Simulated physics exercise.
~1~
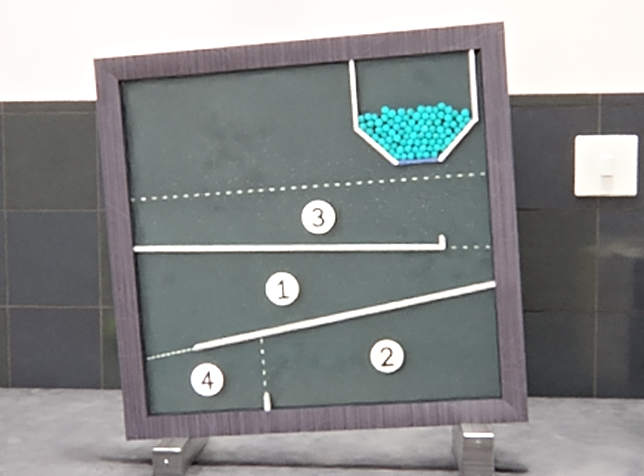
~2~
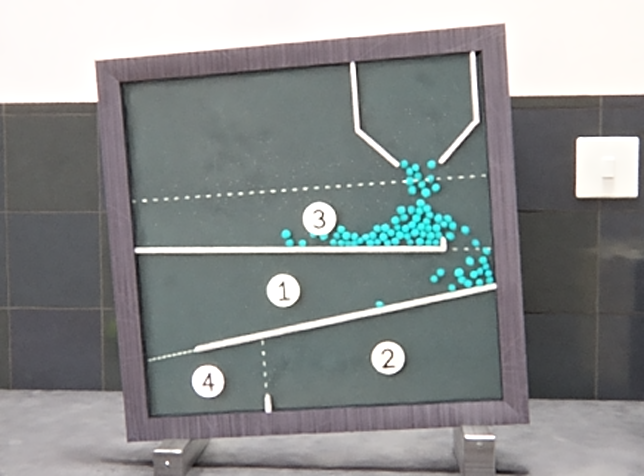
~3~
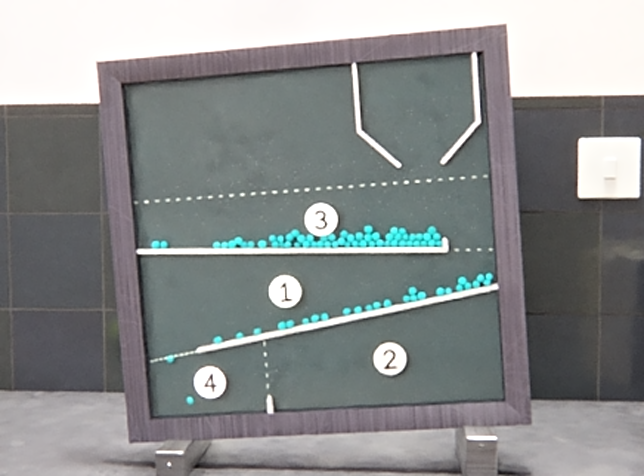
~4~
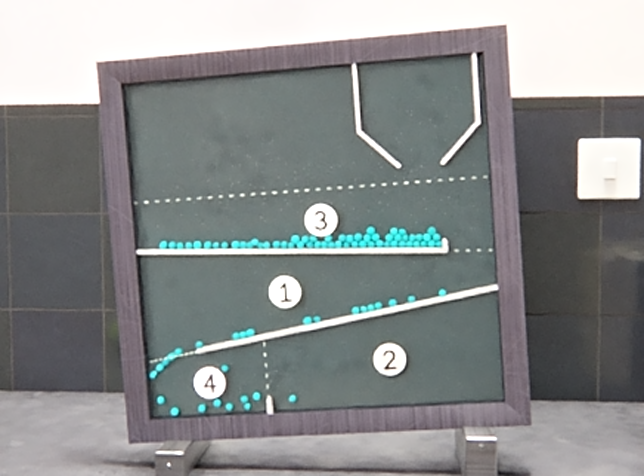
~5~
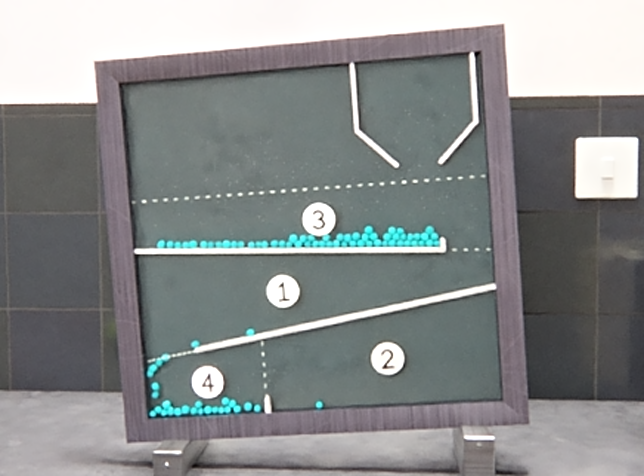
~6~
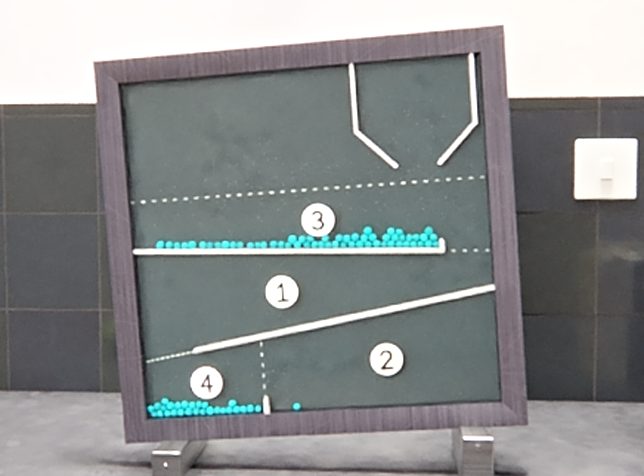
In a framed upright box, turquoise beads drop from a hopper and settle on two levels.
